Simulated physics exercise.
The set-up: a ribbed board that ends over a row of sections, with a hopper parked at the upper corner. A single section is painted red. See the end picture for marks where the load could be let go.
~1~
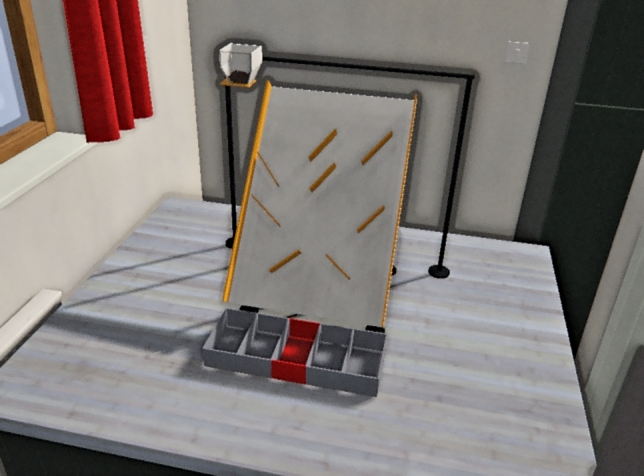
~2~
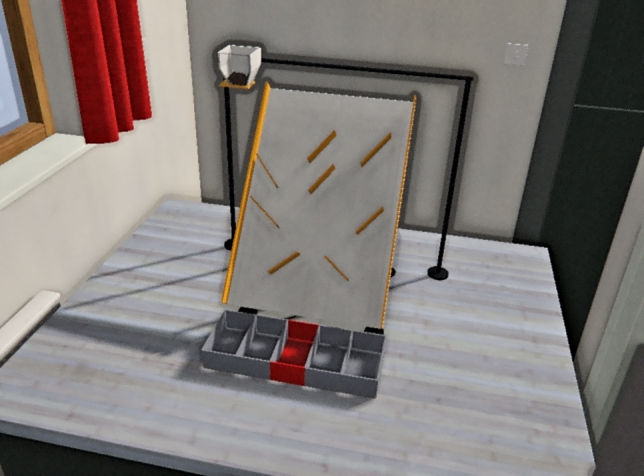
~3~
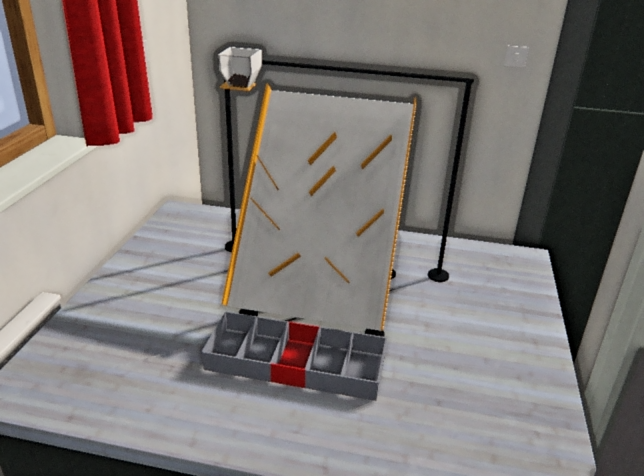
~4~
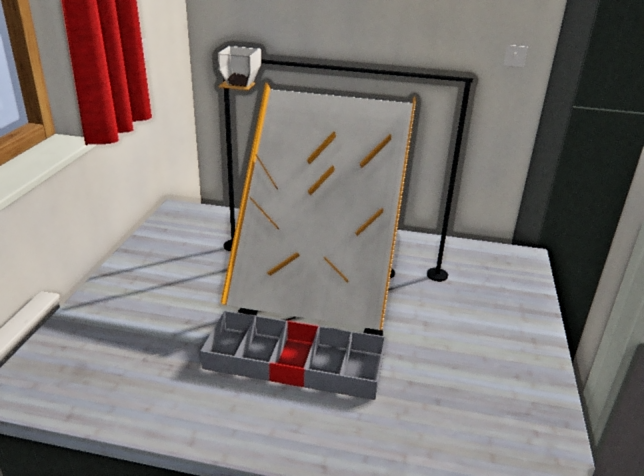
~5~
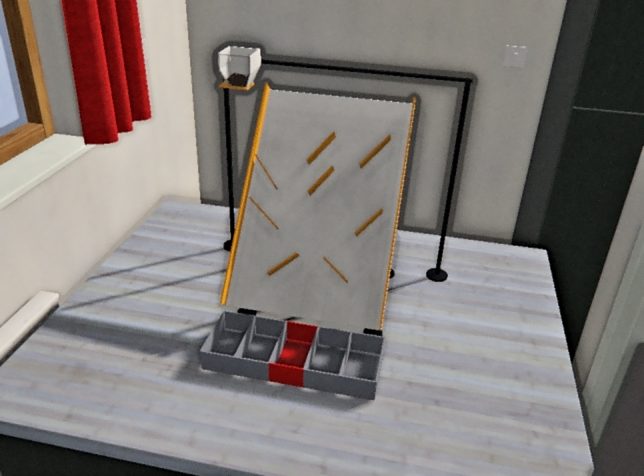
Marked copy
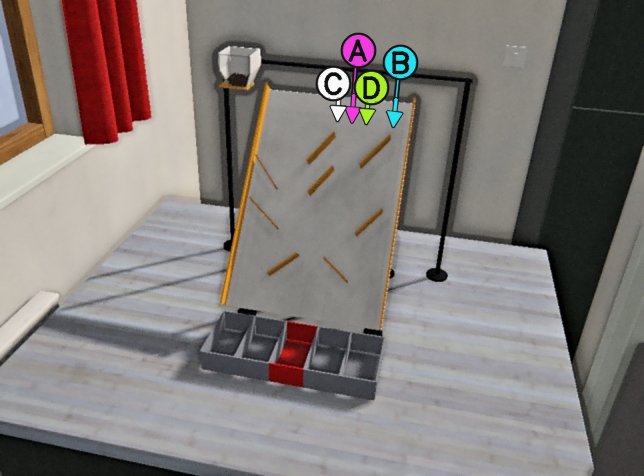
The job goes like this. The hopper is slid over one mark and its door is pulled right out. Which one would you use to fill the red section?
D.
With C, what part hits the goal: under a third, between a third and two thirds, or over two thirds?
It is under a third.
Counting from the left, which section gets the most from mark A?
It is the fifth one.
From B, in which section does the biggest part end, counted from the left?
The fifth from the left.
On the marked copy, mark A meets the board at (352, 117); mark B meets the board at (393, 121); mark C meets the board at (337, 115); mark D meets the board at (366, 118).
With A, a small share in the red section, the bulk in other sections.
With B, a small share in the red section, the bulk in other sections, a small share outside the box.
With C, only a few in the red section, all but a few in other sections.
With D, close to a third in the red section, close to half in other sections, a small share outside the box.
